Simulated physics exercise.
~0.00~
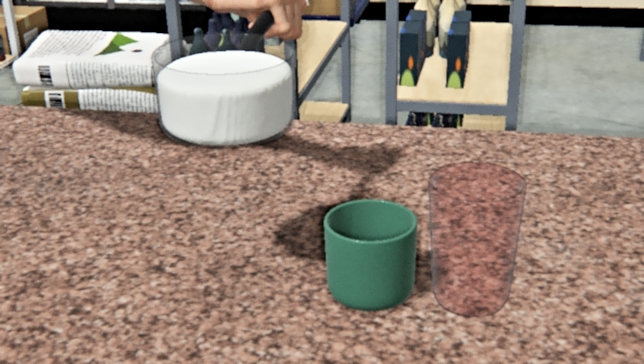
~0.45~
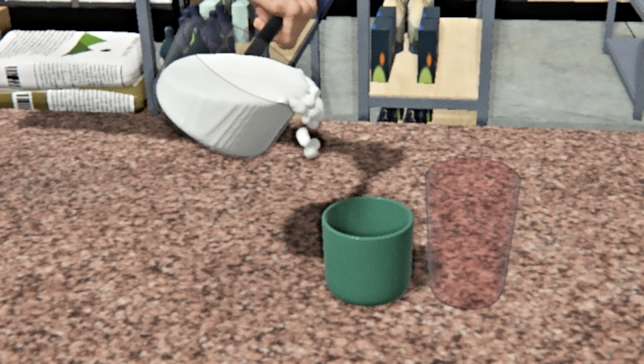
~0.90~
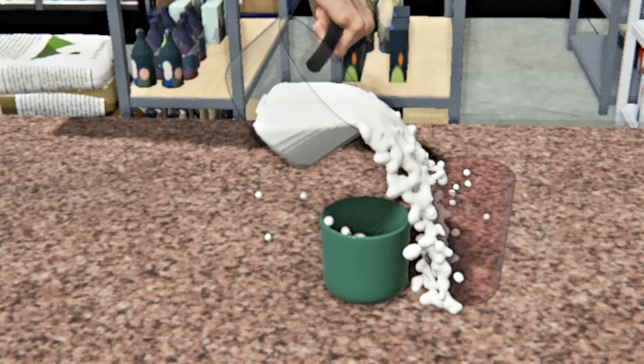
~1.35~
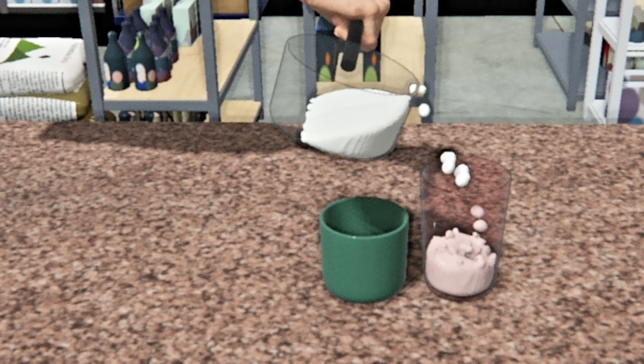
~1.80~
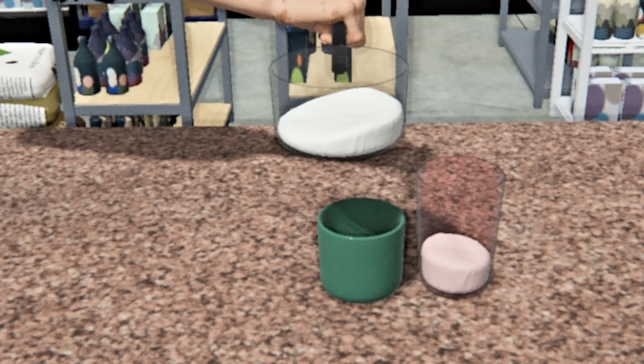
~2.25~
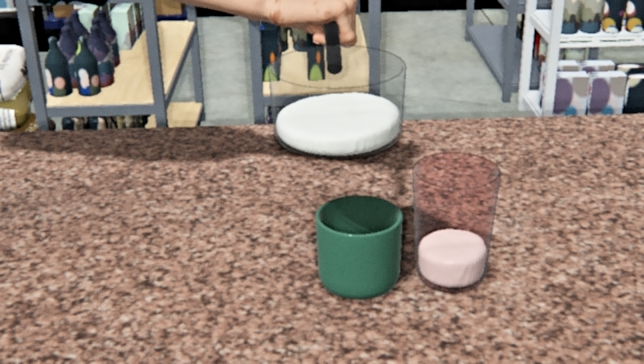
On a speckled reddish-brown counter in a shop-like room with shelves behind, a green mug and a clear drinking glass stand side by side, while a hand holds a pan of white milk behind them. The hand tips the pan to the right, and the milk begins to spill over its lip. As it moves rightwards, a thick, lumpy stream pours down past the mug and around the glass, scattering a few drops. The pan then tilts back level. Finally it rests still, partly full, with a shallow layer of milk in the glass.
